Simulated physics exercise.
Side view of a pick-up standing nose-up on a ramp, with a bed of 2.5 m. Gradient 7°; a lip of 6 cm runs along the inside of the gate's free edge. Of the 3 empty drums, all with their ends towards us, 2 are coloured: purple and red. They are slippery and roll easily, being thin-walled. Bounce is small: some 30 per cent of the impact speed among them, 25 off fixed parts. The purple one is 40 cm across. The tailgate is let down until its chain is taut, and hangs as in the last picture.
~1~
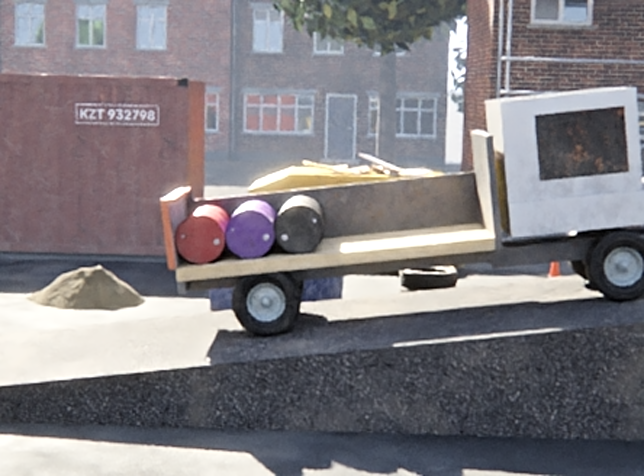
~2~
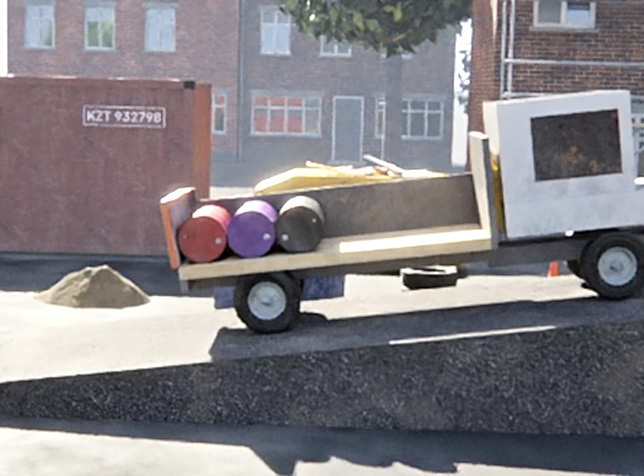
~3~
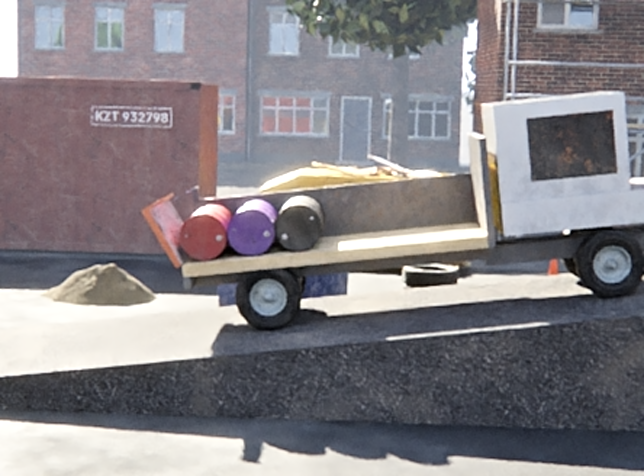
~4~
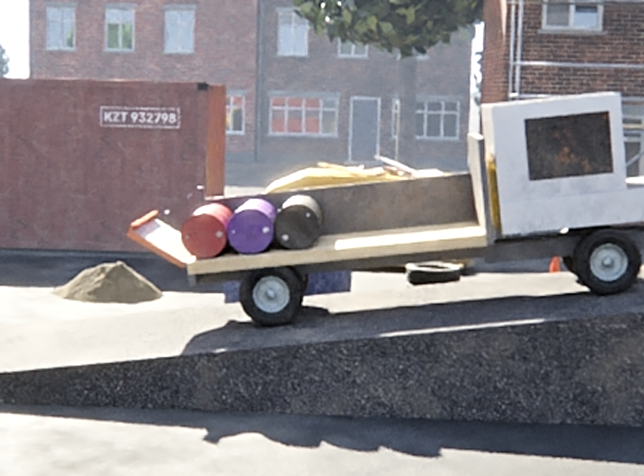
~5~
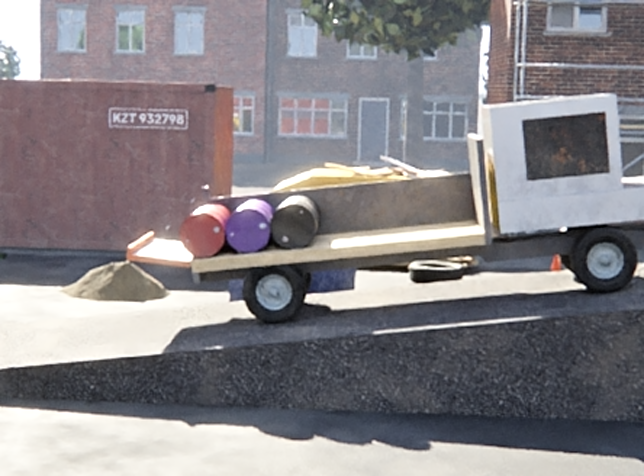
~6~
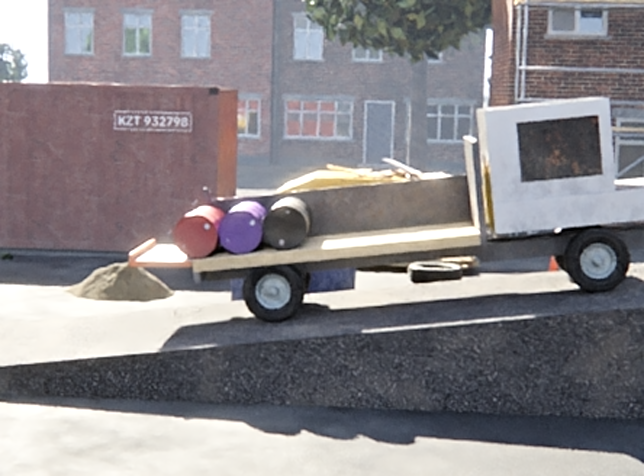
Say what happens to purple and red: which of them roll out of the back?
Purple is held, red is held.
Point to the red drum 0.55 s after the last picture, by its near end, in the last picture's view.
At about (164, 236).
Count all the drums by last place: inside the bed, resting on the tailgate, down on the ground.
In that order: 1, 2, 0.
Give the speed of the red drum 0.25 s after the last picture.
Roughly 0.5 m/s.
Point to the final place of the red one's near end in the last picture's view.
Around (147, 232).
Another 0.2 s on from the last picture, purple is on the bed, 30 cm short of the hinge, rolling left; red is on the gate, 10 cm past the hinge, rolling left; 0 out so far.
Another 0.5 s on from the last picture, purple is on the bed, 15 cm short of the hinge, rolling left; red is on the gate, 25 cm past the hinge, rolling left; 0 out so far.
Another 0.8 s on from the last picture, purple is on the bed, 5 cm short of the hinge, rolling left; red is on the gate, 35 cm past the hinge, rolling left; 0 out so far.
In the end (1.0 s after the last picture), purple is on the gate, 5 cm past the hinge; red is on the gate, 40 cm past the hinge; 0 out so far.
